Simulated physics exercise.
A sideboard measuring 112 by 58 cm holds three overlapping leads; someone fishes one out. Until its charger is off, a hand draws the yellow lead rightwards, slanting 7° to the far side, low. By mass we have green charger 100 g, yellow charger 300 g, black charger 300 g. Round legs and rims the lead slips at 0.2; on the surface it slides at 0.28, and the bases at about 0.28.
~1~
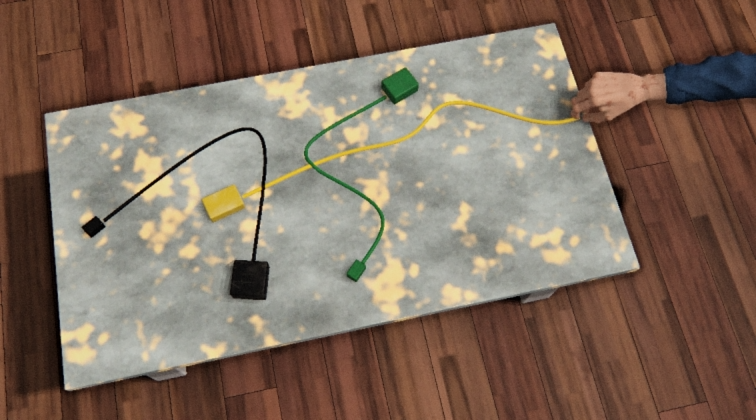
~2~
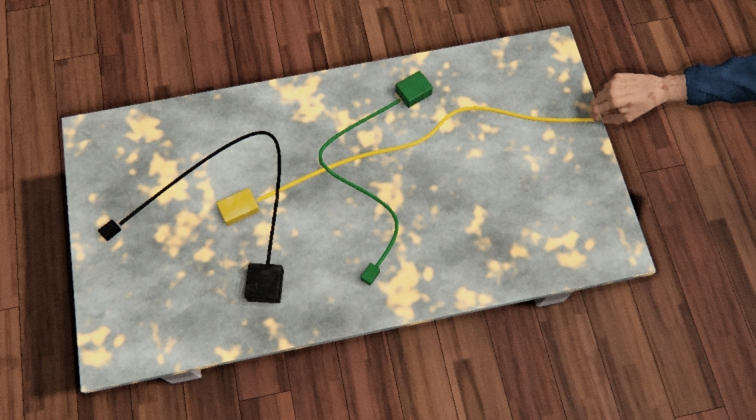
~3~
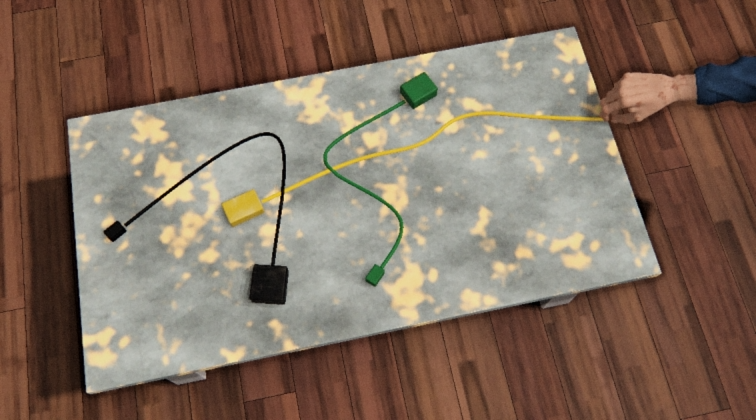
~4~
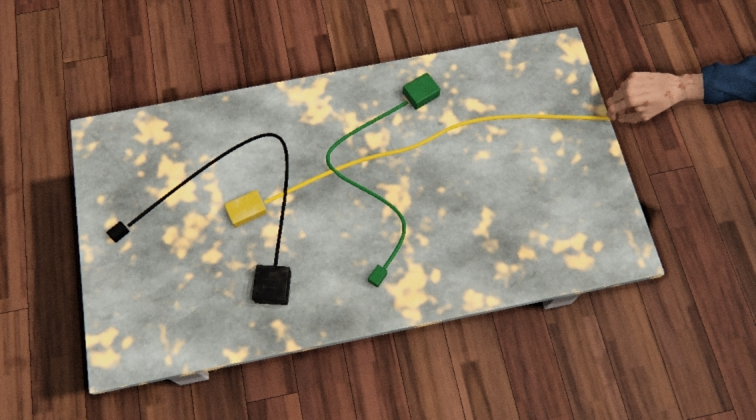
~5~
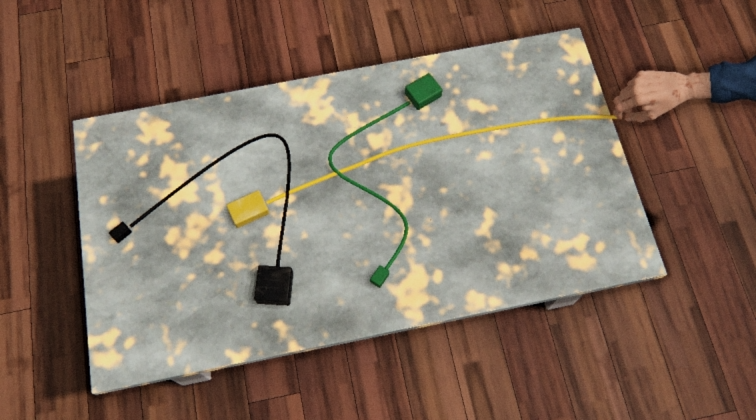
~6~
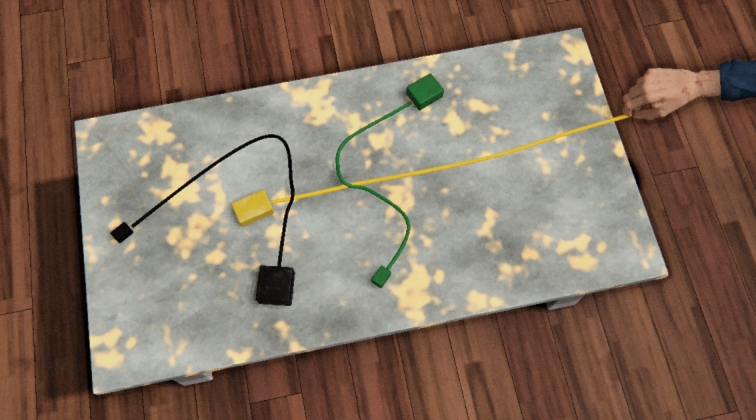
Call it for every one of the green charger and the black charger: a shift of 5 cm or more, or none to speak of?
My call: Green charger shifts; black charger shifts.
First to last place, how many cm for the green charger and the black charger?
About: Green charger off the top, black charger 25 cm.
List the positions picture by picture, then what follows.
In the first frame, green charger (400, 82); black charger (249, 278); crossings (266, 183) black over yellow, (311, 163) green over yellow; yellow lead runs through (477, 105) (416, 132) (351, 152) (279, 180); grip (579, 118).
In the second frame, yellow lead runs through (430, 135) (293, 184); grip (599, 119).
In the third frame, yellow lead runs through (434, 136) (298, 185); grip (608, 119).
In the fourth frame, yellow lead runs through (437, 135) (300, 186); grip (615, 118).
In the fifth frame, yellow lead runs through (441, 139) (303, 187); grip (622, 117).
In the sixth frame, green charger (425, 88); black charger (274, 283); yellow lead runs through (531, 145) (457, 165) (388, 178) (311, 194); grip (631, 115).
Next, the yellow lead's tail end at (402, 189); black charger 1 cm off its start, yellow charger 27 cm off its start, black plug 22 cm off its start.
Then, the yellow lead's tail end at (522, 152); black charger 4 cm off its start, green charger 2 cm off its start, black plug 69 cm off its start.
After that, the yellow lead has left the top; green charger 22 cm off its start at (530, 99), black charger 18 cm off its start at (362, 244), black plug 113 cm off its start at (650, 110).
Later, the yellow lead has left the top; green charger over the edge, black charger 27 cm off its start, yellow charger over the edge.
At the end, the yellow lead has left the top; green charger over the edge, black charger 27 cm off its start at (404, 226), yellow charger over the edge, black plug over the edge.
